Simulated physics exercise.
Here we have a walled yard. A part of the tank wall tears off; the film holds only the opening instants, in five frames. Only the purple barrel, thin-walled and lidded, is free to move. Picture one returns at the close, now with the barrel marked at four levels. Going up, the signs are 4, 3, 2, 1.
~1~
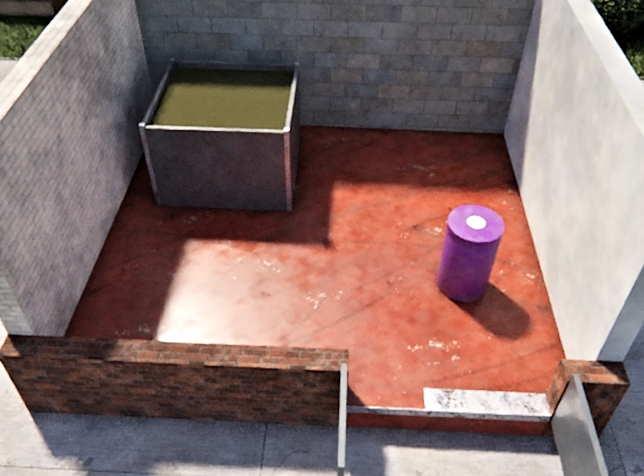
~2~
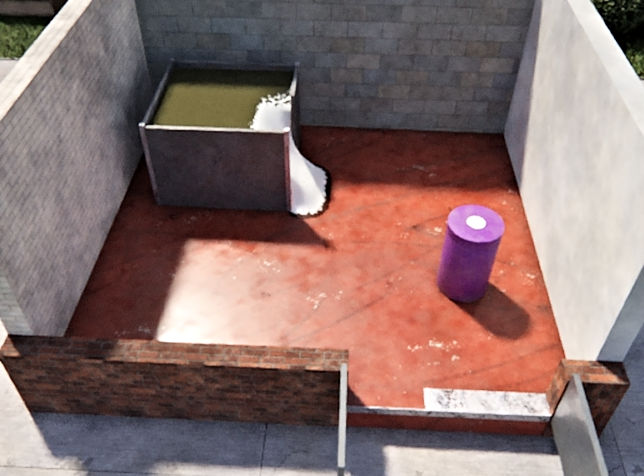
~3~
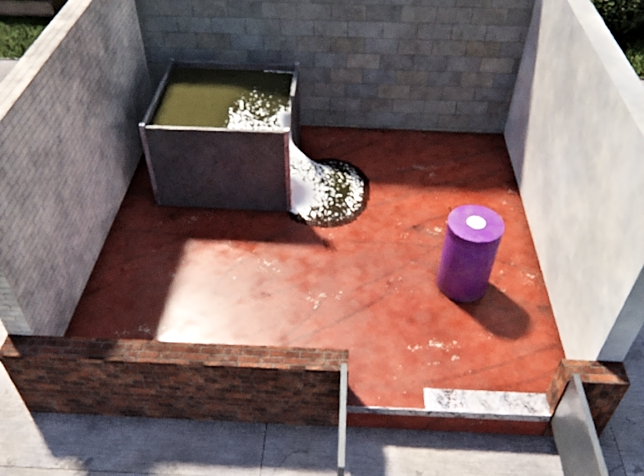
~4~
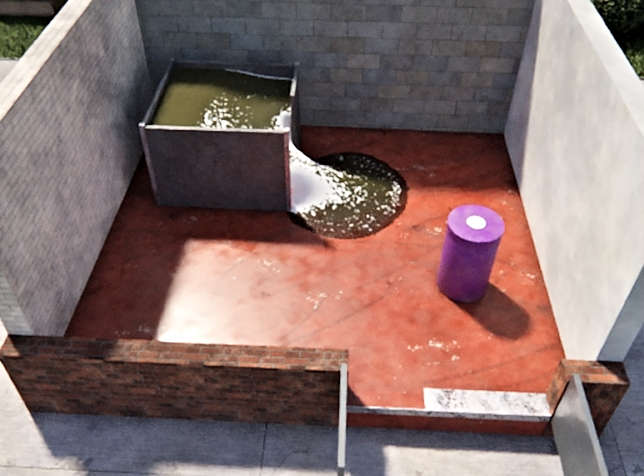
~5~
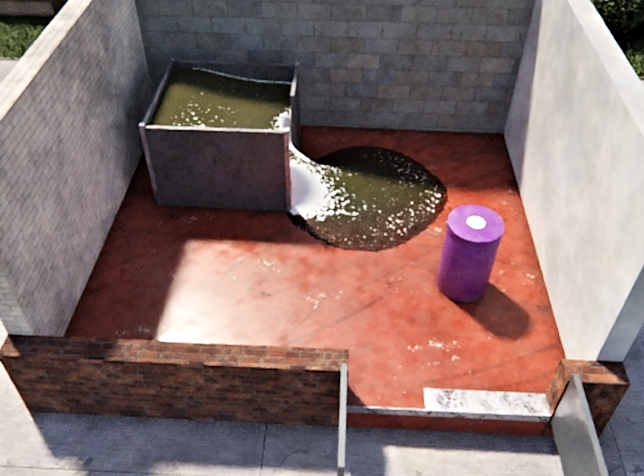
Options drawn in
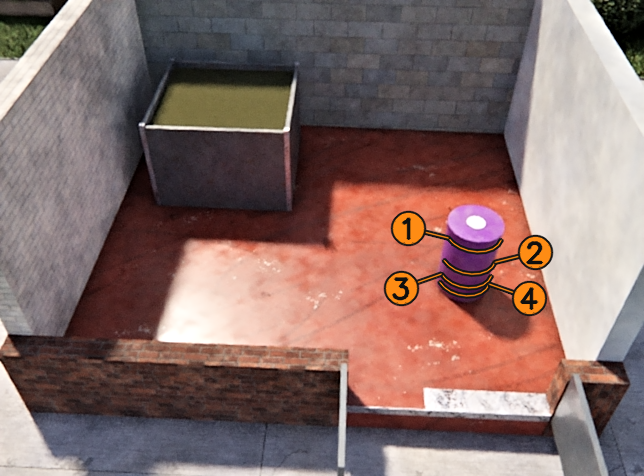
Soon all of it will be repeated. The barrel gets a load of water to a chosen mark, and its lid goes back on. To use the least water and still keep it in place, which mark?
The limit is 2.
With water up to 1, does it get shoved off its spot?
No, not at all.
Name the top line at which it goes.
That would be 3.
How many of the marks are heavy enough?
Two of them.
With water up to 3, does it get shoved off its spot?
Yes, that goes wrong.
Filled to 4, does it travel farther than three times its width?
Yes, clearly.
On the marked copy, 1 at (477, 251); 2 at (471, 274); 3 at (468, 287); 4 at (466, 295); from the bottom up 4, 3, 2, 1.
For line 1, it does not move.
For line 2, it shifts by a finger or two and stays.
For line 3, it is pushed about 3 times its own width away.
For line 4, it is washed out through the gate.
